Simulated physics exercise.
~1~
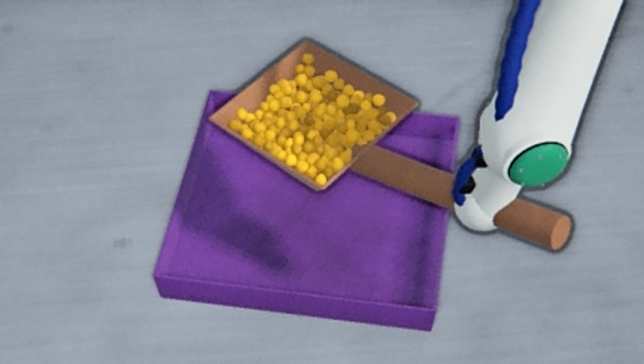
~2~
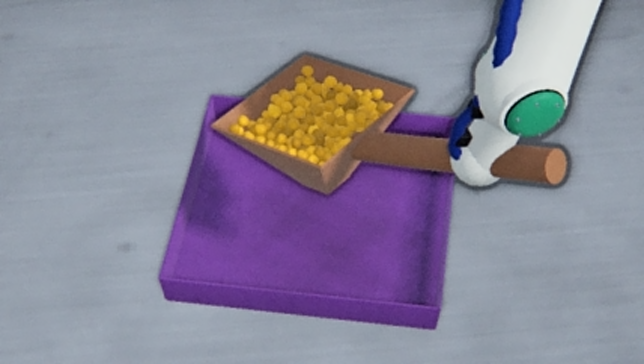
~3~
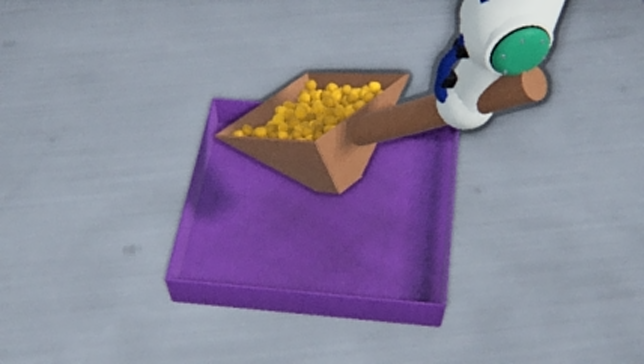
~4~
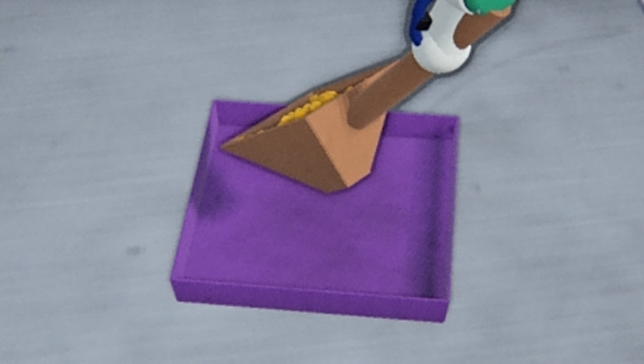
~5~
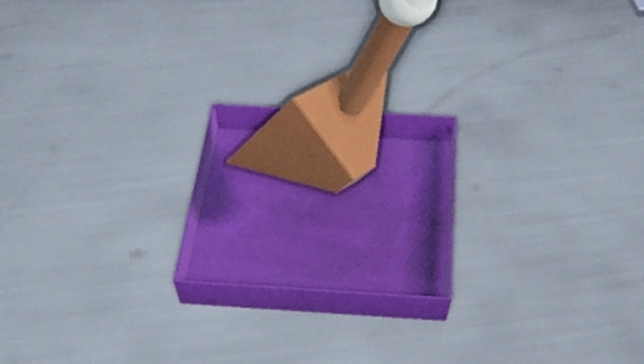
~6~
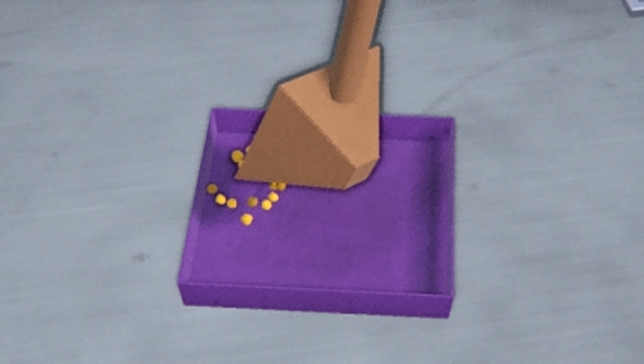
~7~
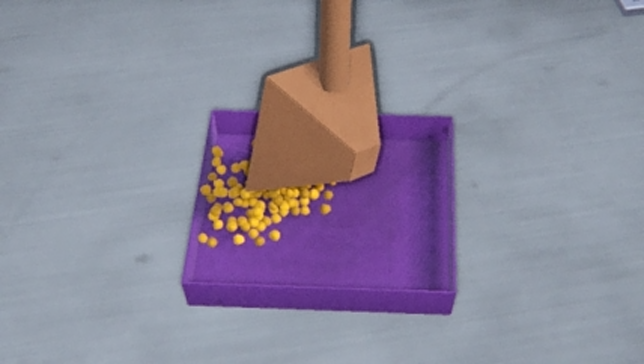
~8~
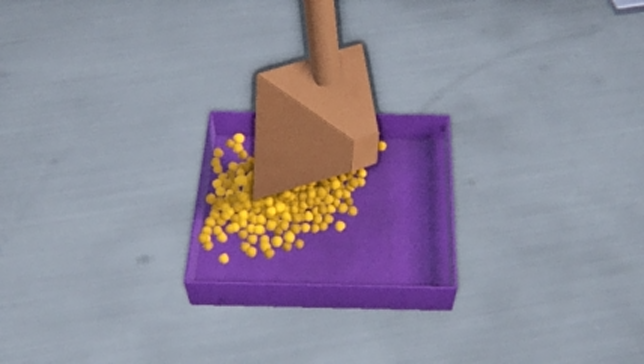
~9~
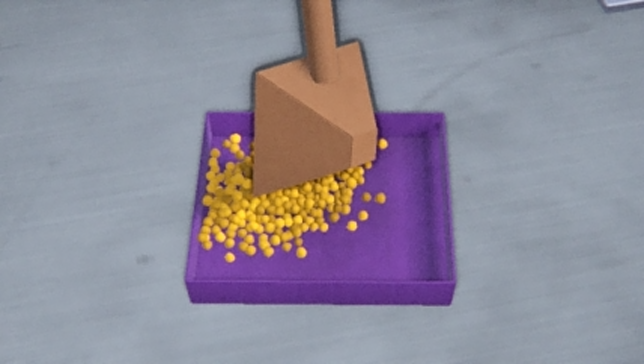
Yellow kernels spilling from a brown scoop as a robot arm steadily tips it over, ending heaped in a shallow purple tray.
